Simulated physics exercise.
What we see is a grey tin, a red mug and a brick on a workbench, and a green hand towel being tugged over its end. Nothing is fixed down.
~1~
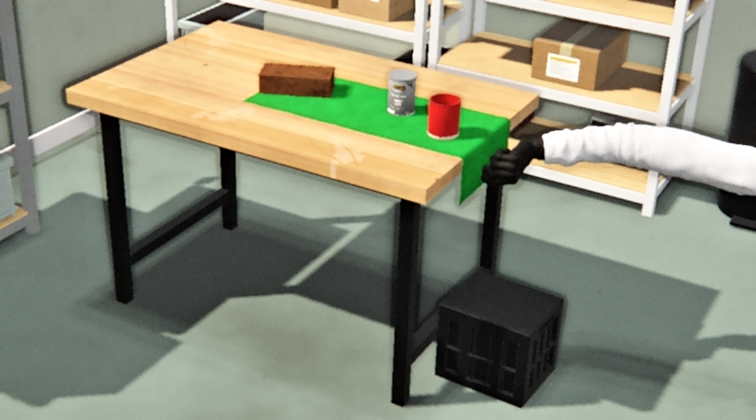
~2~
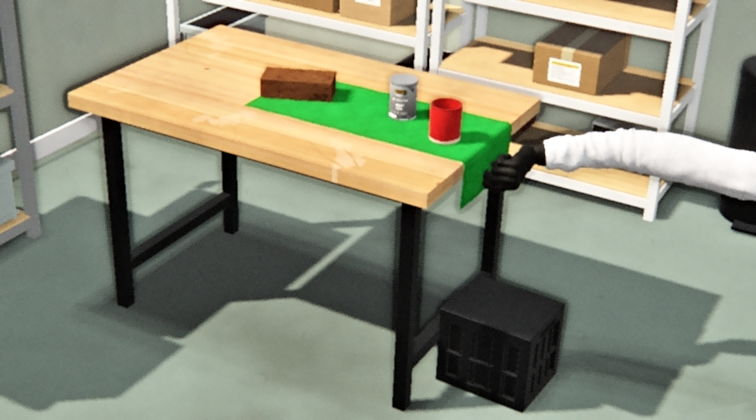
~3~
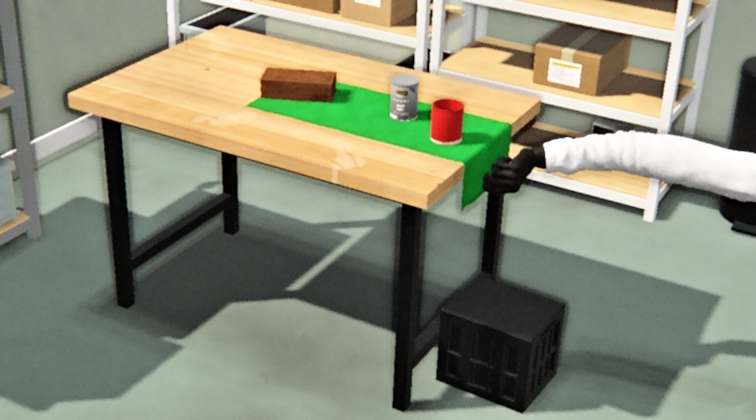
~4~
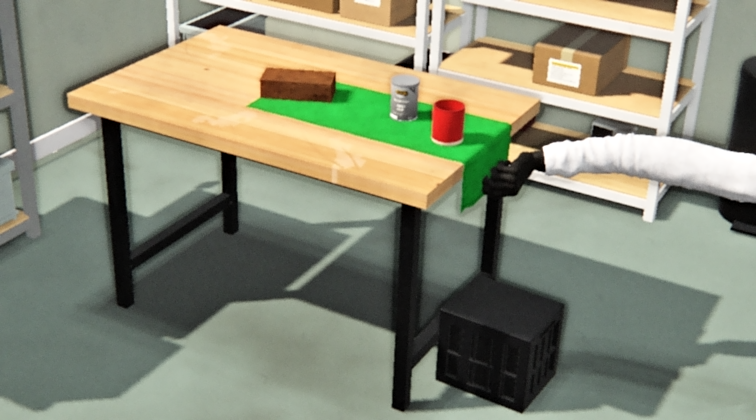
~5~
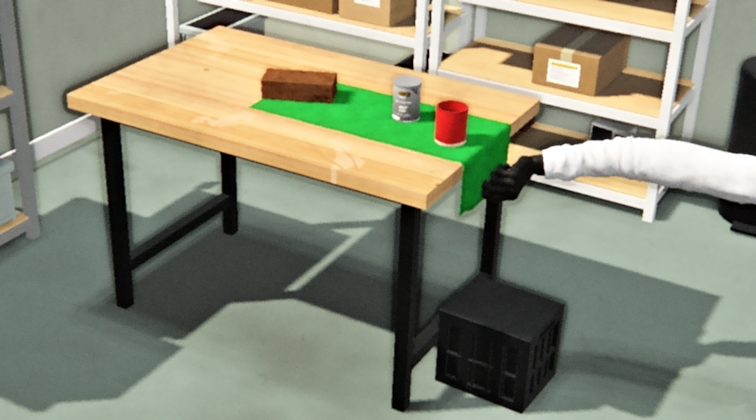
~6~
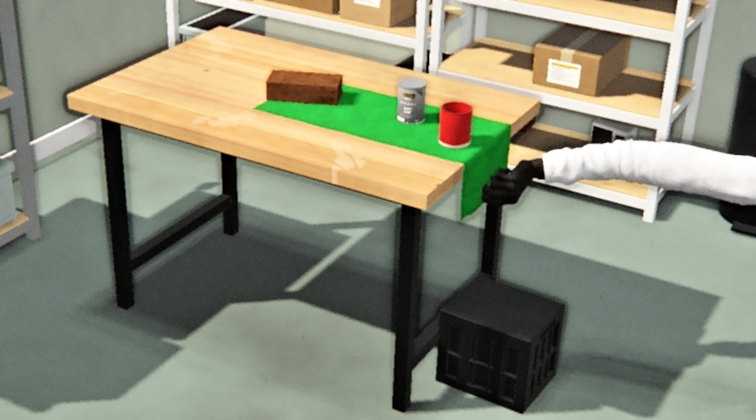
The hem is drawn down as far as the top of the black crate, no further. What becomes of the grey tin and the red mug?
Outcome: The grey tin is carried off the end, the red mug falls off.
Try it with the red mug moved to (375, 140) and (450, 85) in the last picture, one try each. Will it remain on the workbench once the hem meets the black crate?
First try: It keeps clear of the edge; second try: It keeps clear of the edge.
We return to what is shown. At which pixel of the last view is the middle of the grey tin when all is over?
At about (537, 265).
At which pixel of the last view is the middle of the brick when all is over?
At about (402, 112).
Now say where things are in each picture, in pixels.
In the first picture, hand towel end (459, 205); grey tin (403, 74); red mug (445, 99); brick (297, 70); top of the crate (510, 316).
In the second picture, hand towel end (460, 209), far hem (244, 106); red mug (447, 104); red mug stands on the cloth.
In the third picture, hand towel end (461, 211); grey tin (405, 80).
In the fourth picture, hand towel end (461, 213), far hem (246, 107); red mug (450, 105).
In the fifth picture, hand towel end (459, 216); grey tin (408, 81).
In the sixth picture, hand towel end (460, 221), far hem (253, 109); grey tin (413, 82); red mug (457, 107); top of the crate (511, 322).
Then, 0.72 s past the final frame, hem going down; tin carried along near (455, 111); mug down below near (520, 275).
Then, 1.40 s past the final frame, hem going down; tin tipping at the edge near (505, 130); mug down below near (521, 286).
When it is over, hem on the crate; tin down below near (537, 265); mug down below near (521, 287). The grey tin falls off and the red mug goes over the edge.
